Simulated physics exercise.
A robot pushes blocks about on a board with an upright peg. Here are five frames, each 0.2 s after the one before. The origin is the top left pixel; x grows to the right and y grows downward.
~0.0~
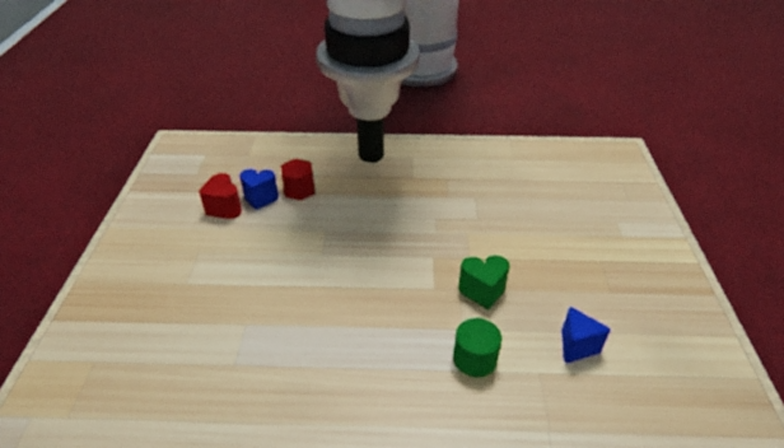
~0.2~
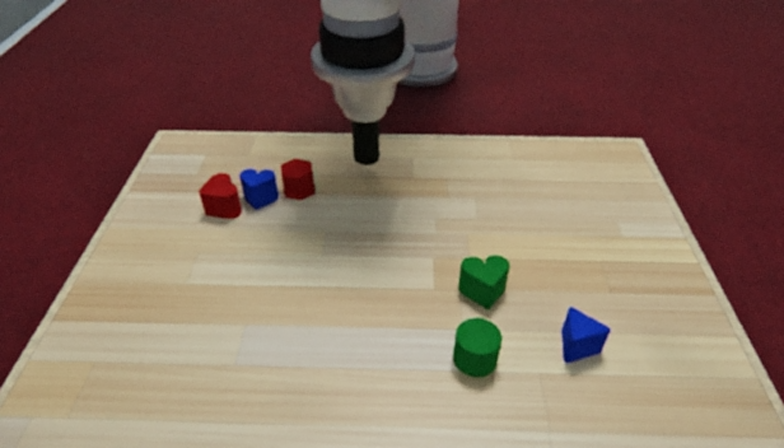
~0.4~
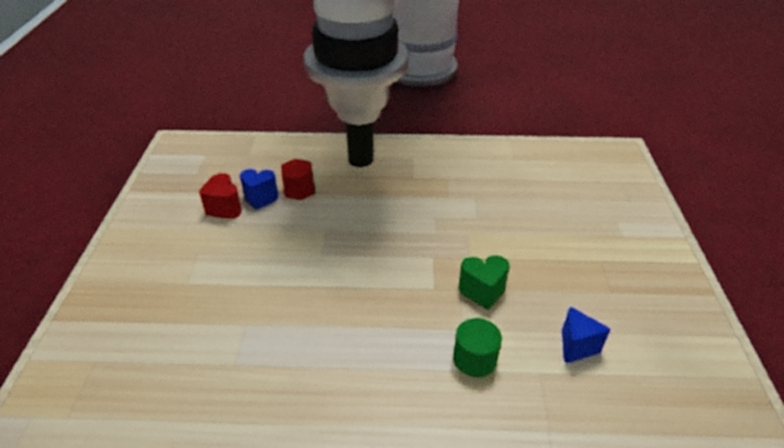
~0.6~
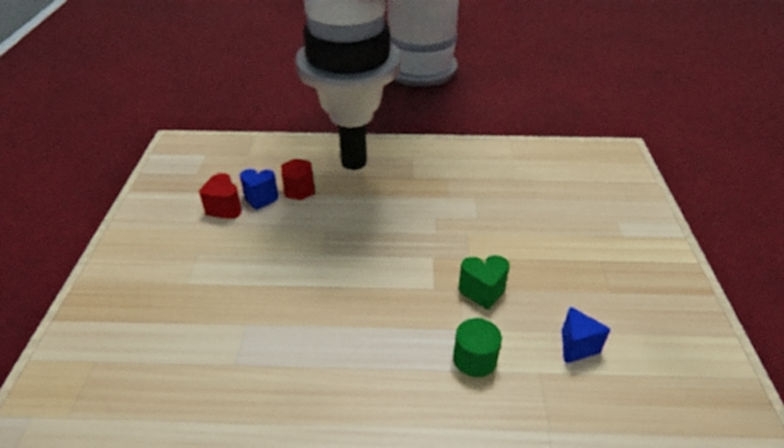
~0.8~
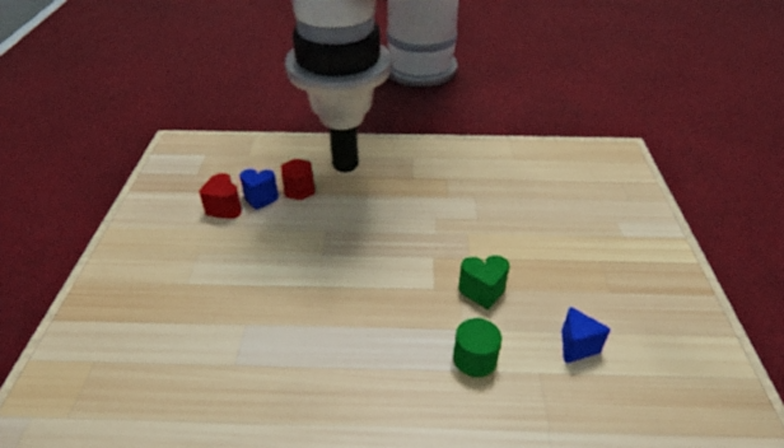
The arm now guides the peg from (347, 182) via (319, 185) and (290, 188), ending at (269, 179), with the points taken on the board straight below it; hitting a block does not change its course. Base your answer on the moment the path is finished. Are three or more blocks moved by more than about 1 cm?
Yes, that is how it ends up.
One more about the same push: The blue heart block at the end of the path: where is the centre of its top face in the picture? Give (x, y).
Just about (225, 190).
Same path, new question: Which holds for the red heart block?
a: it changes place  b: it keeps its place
My answer is option a.
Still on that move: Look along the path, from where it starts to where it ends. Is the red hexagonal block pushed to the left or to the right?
It goes toward the left-hand side.
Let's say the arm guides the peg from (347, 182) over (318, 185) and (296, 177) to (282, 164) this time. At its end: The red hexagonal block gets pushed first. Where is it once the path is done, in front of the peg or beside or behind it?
I expect it to be beside or behind the peg.
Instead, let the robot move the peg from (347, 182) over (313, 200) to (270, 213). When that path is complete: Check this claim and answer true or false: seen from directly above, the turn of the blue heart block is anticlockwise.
True.
What follows on the original path. Halfway along, peg at (302, 171); red heart block at (212, 187); blue heart block at (241, 181), turned 15° clockwise; red hexagonal block at (274, 174), turned 25° anticlockwise.
At the end, peg at (266, 163); red heart block at (196, 191), turned 25° clockwise; blue heart block at (225, 190), turned 35° clockwise; red hexagonal block at (254, 178), turned 75° anticlockwise.
